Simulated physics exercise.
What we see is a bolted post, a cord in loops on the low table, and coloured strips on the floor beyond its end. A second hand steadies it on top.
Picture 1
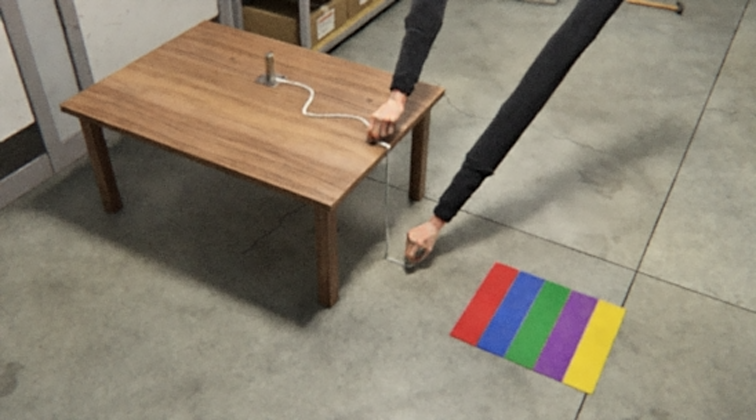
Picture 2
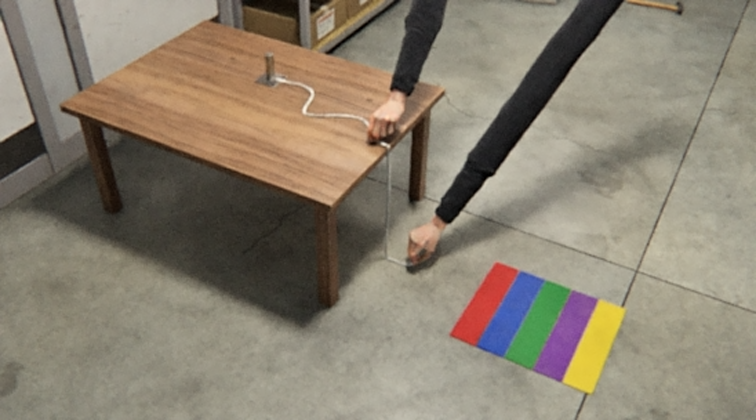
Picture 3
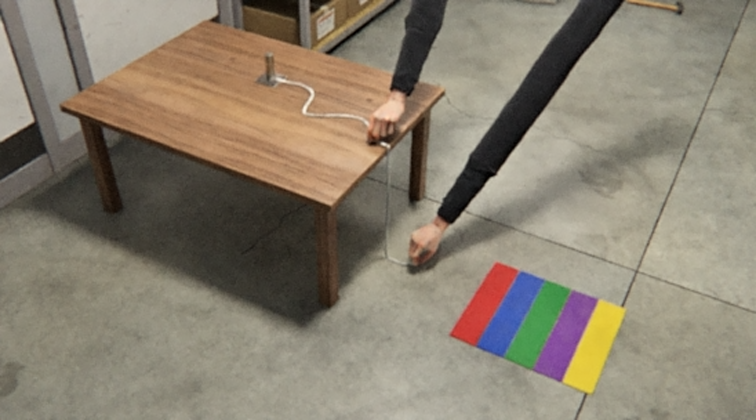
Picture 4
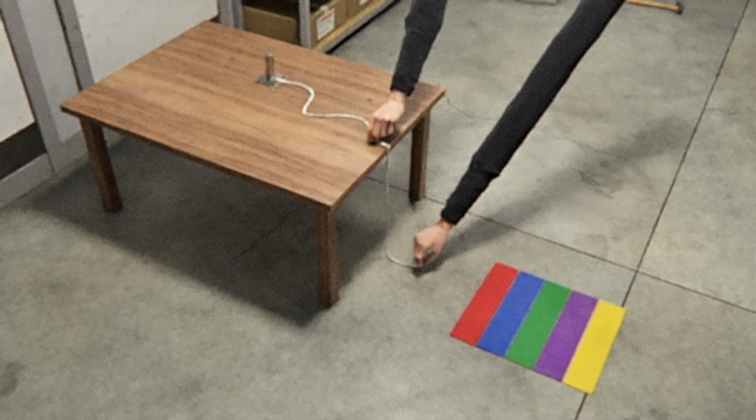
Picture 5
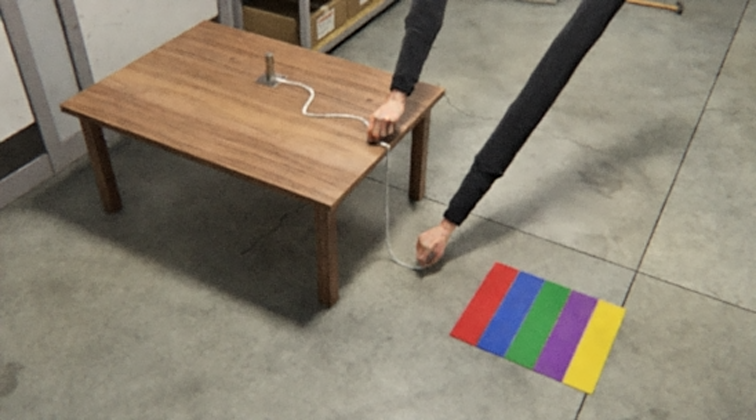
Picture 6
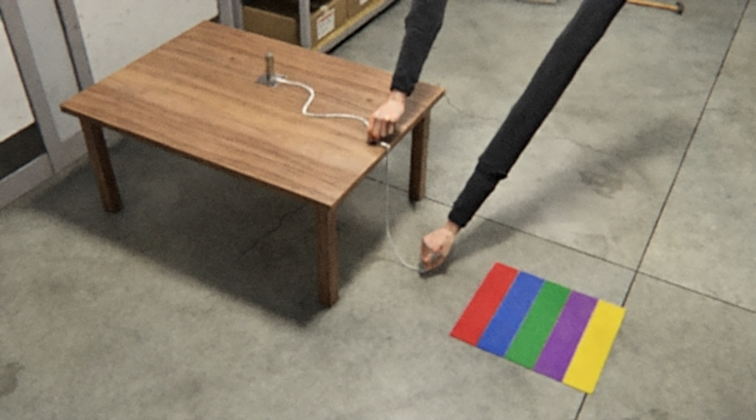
A hand low beside a wooden table drawing a white cord's end slightly right, another hand staying at the table edge.
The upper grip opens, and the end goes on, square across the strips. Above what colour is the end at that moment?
The end stops over the green strip.
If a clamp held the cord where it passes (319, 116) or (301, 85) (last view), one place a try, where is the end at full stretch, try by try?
Near (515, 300) and (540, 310).
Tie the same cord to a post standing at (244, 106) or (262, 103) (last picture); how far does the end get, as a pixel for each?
Try by try, around (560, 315) and (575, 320).
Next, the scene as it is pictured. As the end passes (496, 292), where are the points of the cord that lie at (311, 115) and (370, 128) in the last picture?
The first at (339, 116), the second at (391, 144).
Soon after, end near (496, 292); over red.
After that, end near (527, 304); over blue.
At the stop, end near (545, 311); over green. It gets as far as the green strip.
